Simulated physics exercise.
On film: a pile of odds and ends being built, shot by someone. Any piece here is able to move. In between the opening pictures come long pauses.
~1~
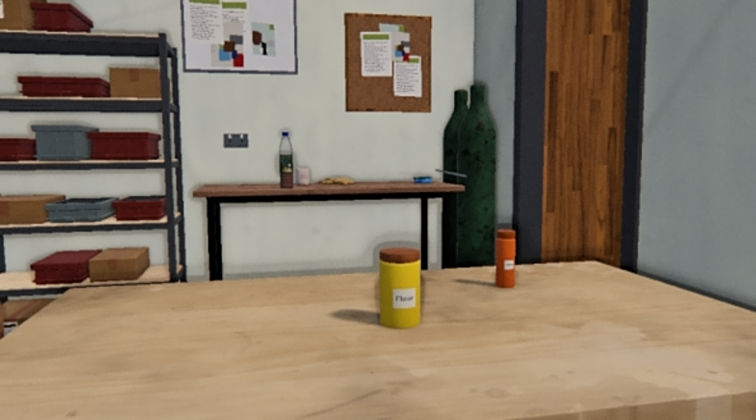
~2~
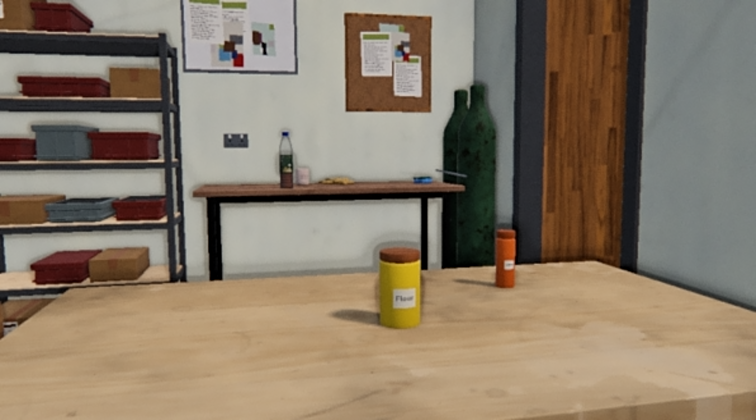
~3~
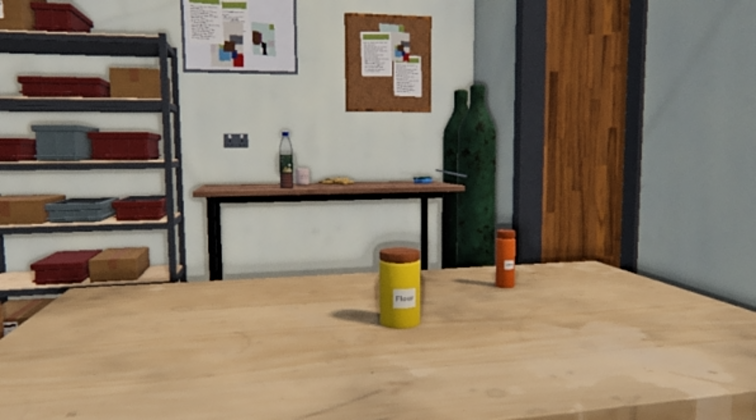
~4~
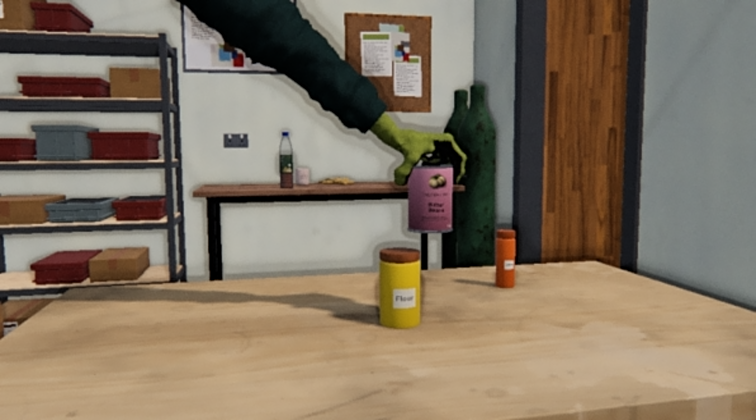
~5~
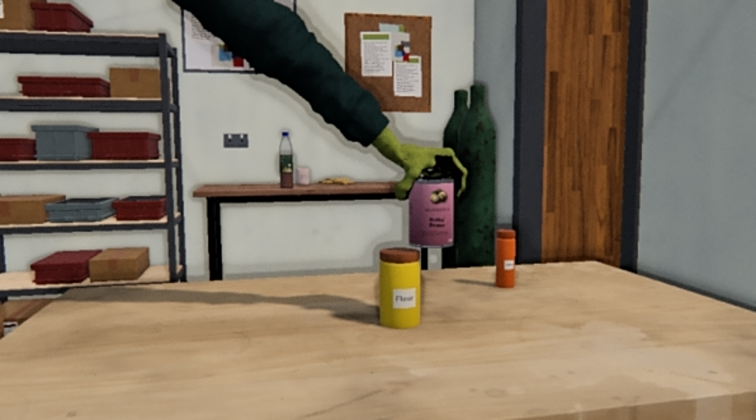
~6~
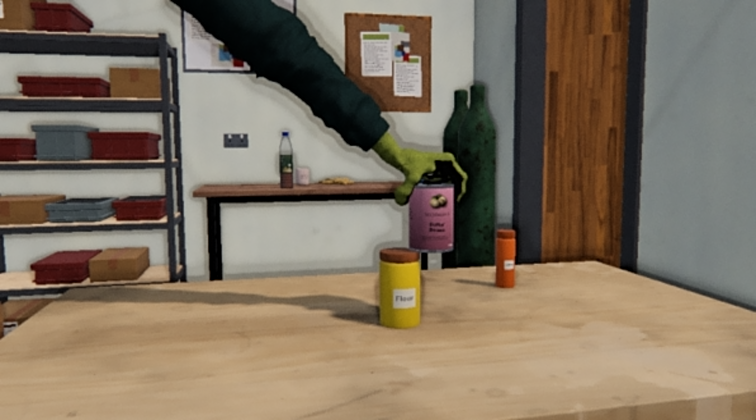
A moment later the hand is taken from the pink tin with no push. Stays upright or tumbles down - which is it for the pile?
It is going to shed something.
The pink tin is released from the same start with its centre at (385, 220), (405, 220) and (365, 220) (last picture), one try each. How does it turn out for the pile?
Attempt one, the pile survives; attempt two, it survives; attempt three, it falls over.
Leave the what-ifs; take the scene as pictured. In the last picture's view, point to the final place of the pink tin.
Look near (466, 298) in the final picture.
Then, 0.30 s past the last view, pink tin now fallen.
Then, 0.40 s past the last view, things are still on the move.
Then, 0.60 s past the last view, as before.
Then, 1.30 s past the last view, nothing new.
Finally, fallen, pink tin; the other 2 still in place. Final places as the last picture's camera would see them, pink tin near (466, 298). The pile comes apart.
